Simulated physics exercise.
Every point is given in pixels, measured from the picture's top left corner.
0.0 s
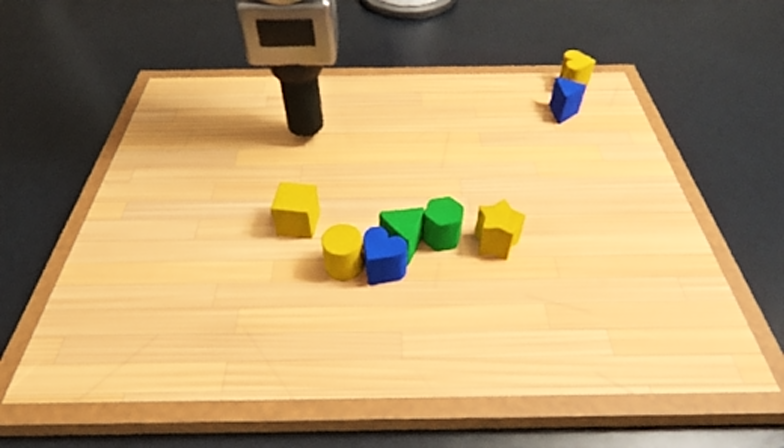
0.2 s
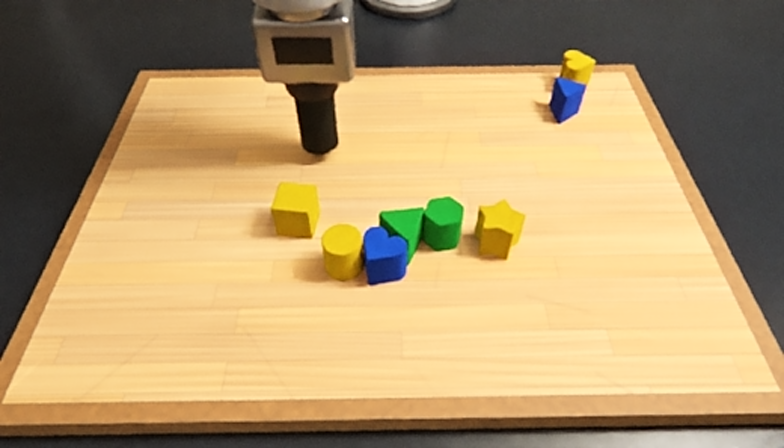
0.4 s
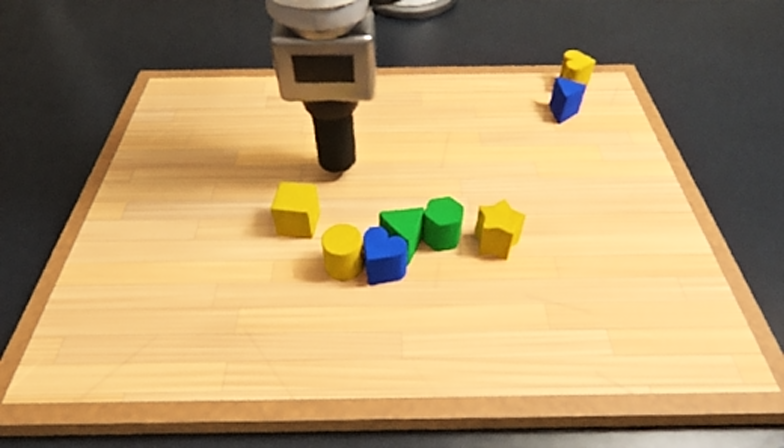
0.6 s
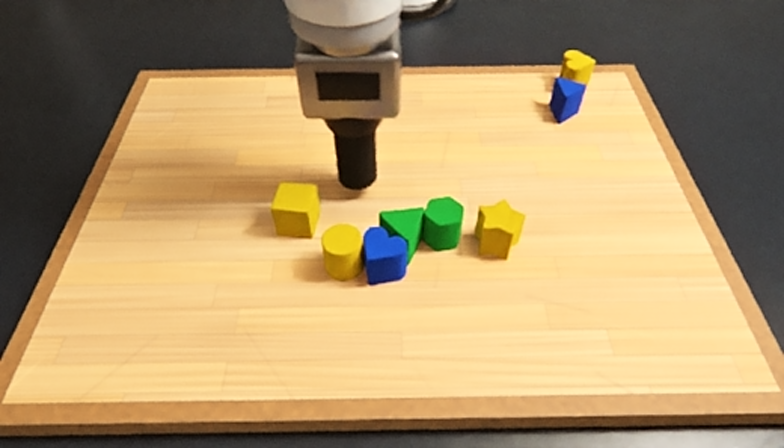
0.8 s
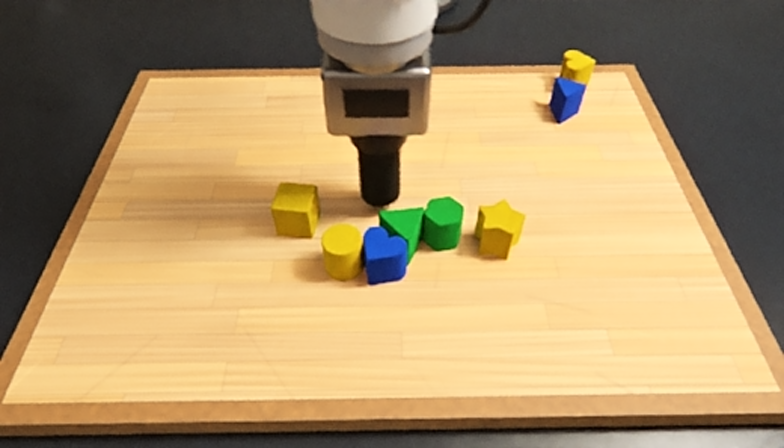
A robotic arm with a dark post moved steadily toward the viewer and to the right across a wooden board, nearing a cluster of yellow, blue and green blocks, which all stayed still.
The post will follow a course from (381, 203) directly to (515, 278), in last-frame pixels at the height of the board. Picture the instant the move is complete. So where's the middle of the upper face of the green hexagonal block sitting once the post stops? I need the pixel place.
I'd place it at (548, 285), taking the centre of its top.
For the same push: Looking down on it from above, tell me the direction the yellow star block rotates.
From above, the turn goes anticlockwise.
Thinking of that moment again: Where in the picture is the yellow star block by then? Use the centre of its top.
About (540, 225).
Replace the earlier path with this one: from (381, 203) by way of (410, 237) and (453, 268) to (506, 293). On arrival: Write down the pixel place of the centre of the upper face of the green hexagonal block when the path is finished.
The green hexagonal block ends near (526, 235).
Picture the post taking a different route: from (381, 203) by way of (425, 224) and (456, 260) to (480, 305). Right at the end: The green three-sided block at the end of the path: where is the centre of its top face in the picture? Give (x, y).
Its top face will be centred at roughly (427, 251).
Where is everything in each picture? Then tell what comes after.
The first picture shows post tip at (306, 125); block tops, yellow square block at (294, 196); blue heart-shaped block at (382, 243); green three-sided block at (403, 219); green hexagonal block at (444, 210); yellow star block at (501, 216).
The second picture shows post at (320, 143); blocks unchanged.
The third picture shows post at (337, 160); blocks unchanged.
The fourth picture shows post at (358, 176); blocks unchanged.
The fifth picture shows post at (380, 193); yellow square block at (294, 196); blue heart-shaped block at (382, 243); green three-sided block at (403, 219); green hexagonal block at (444, 210); yellow star block at (501, 216).
The first path, step by step. One third of the way, post at (423, 215); green three-sided block at (412, 225), turned 25° clockwise; green hexagonal block at (459, 219).
Two thirds of the way, post at (470, 241); blue heart-shaped block at (380, 246), turned 15° clockwise; green three-sided block at (423, 233), turned 55° clockwise; green hexagonal block at (504, 251), turned 30° clockwise; yellow star block at (519, 220), turned 45° anticlockwise.
At the end, post at (517, 268); yellow square block in place; blue heart-shaped block at (380, 246), turned 15° clockwise; green three-sided block at (423, 233), turned 55° clockwise; green hexagonal block at (548, 285), turned 60° clockwise; yellow star block at (540, 224), turned 120° anticlockwise.
